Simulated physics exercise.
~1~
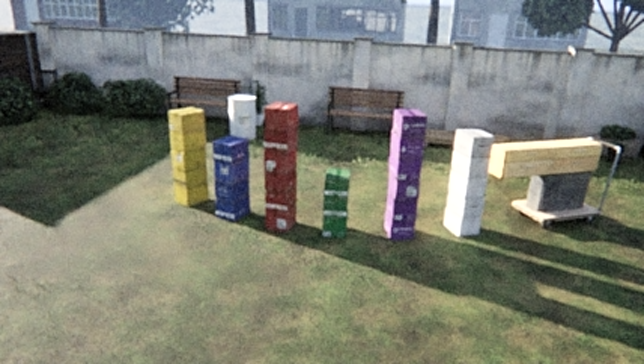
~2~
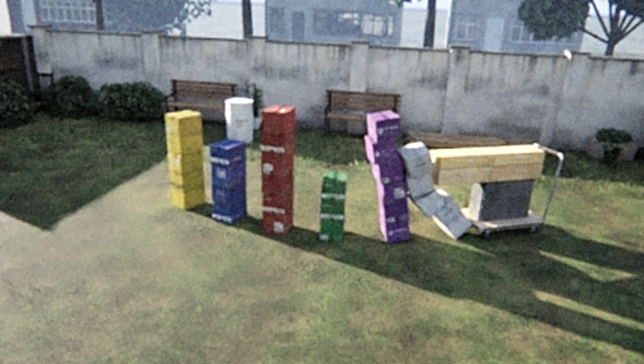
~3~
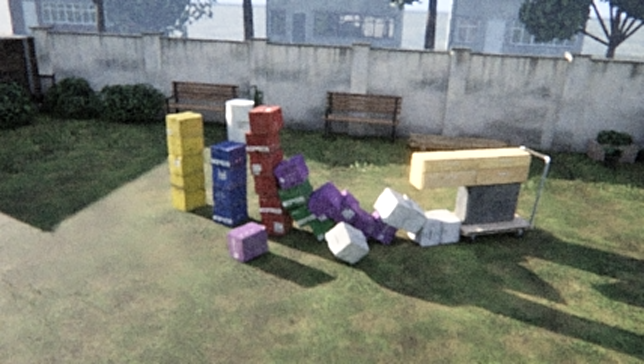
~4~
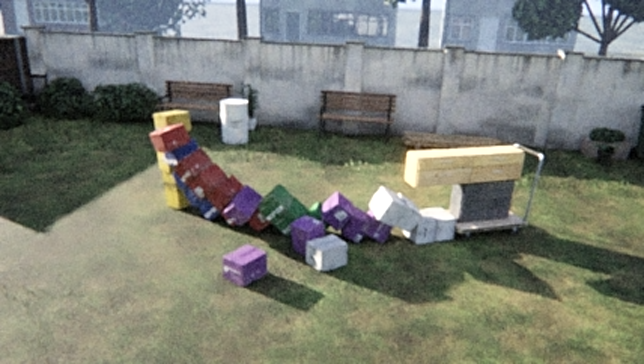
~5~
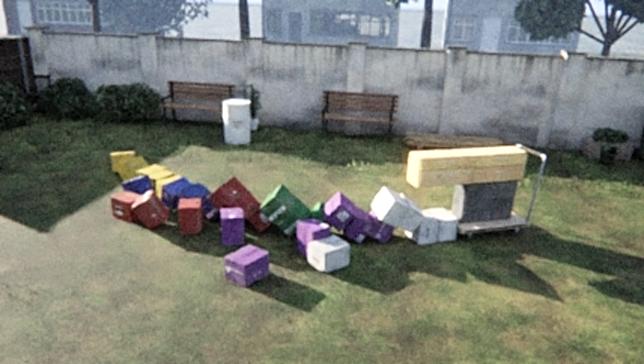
In a grassy yard backed by a pale wall with benches, seen from slightly above by a gently swaying camera, columns of taped cartons stand in a curving row. Yellow, blue and red stacks are on the left, a short green one is in the middle, and purple and white ones are on the right. A trolley carrying a long, light wooden case rolls left into the white column, which buckles against the purple. The purple stack topples into the green, then the red and blue stacks tip towards the yellow. Finally every column lies scattered across the grass beside the stopped trolley.
